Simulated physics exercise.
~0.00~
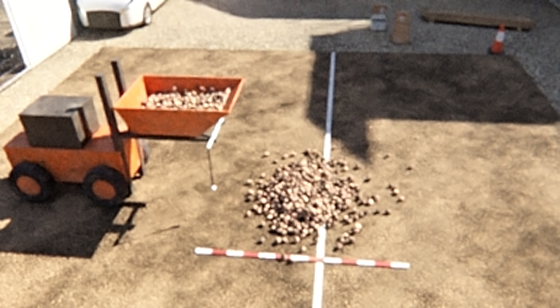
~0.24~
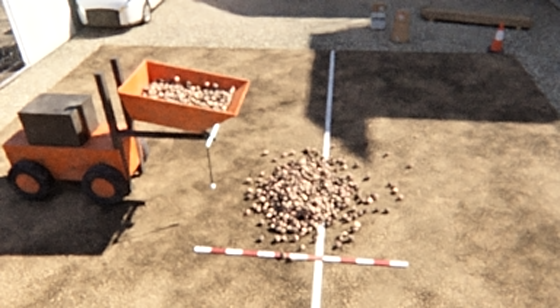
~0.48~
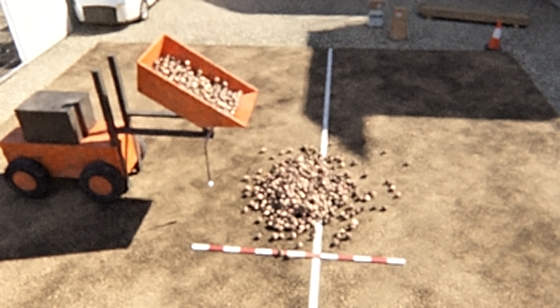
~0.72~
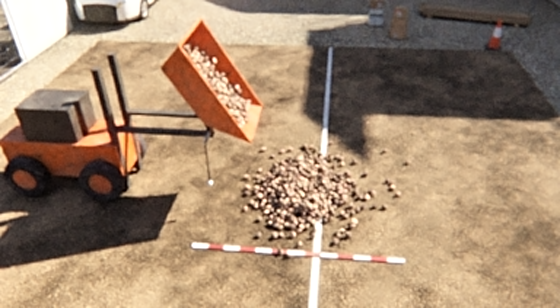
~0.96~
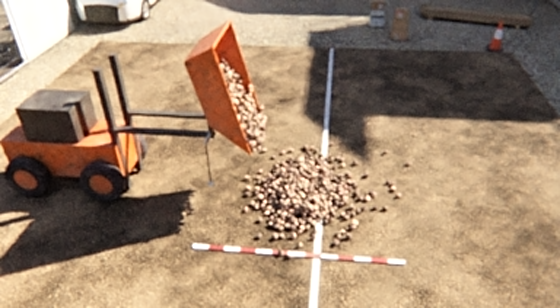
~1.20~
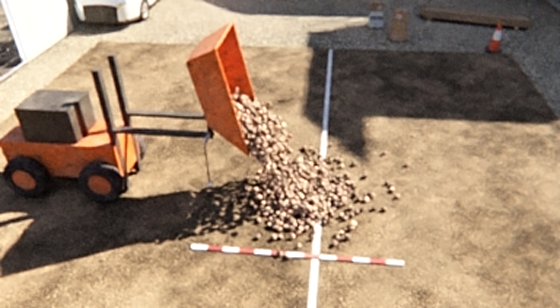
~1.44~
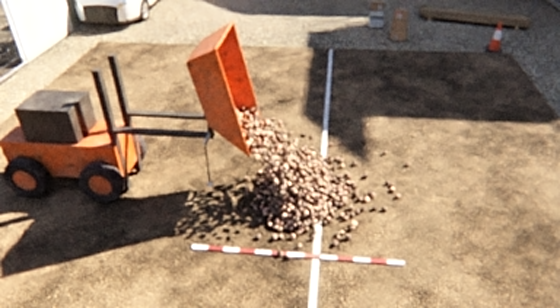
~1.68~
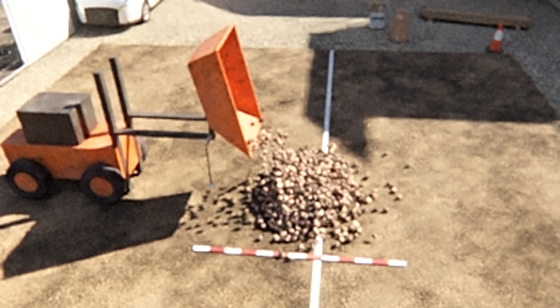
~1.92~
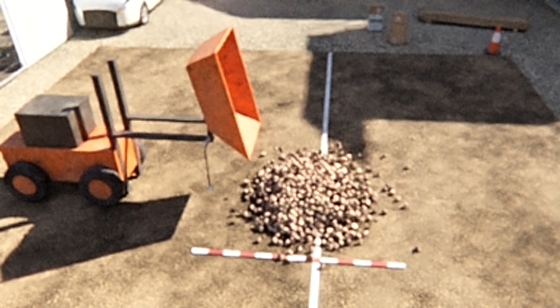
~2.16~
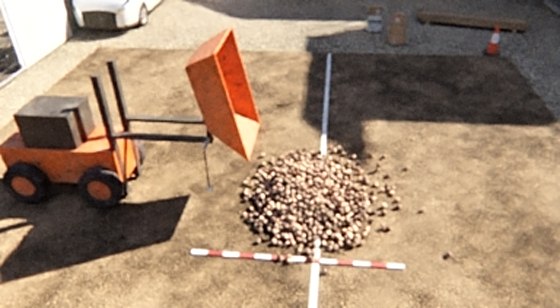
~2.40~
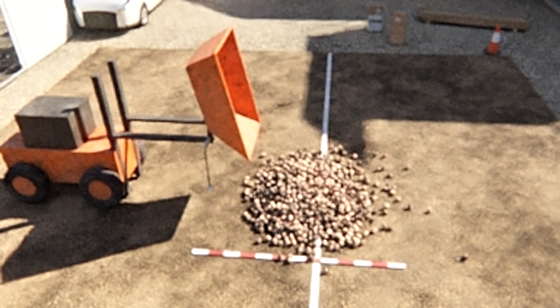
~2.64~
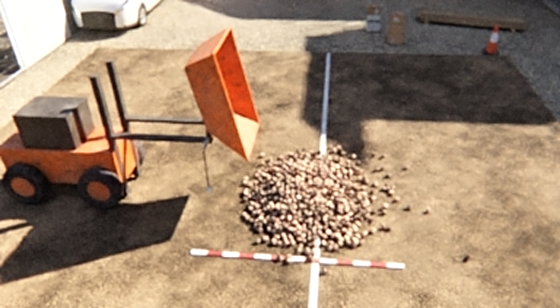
In a sunlit dirt yard, an orange loader tips its skip, pouring stones onto a pile that spreads farther across a white line.
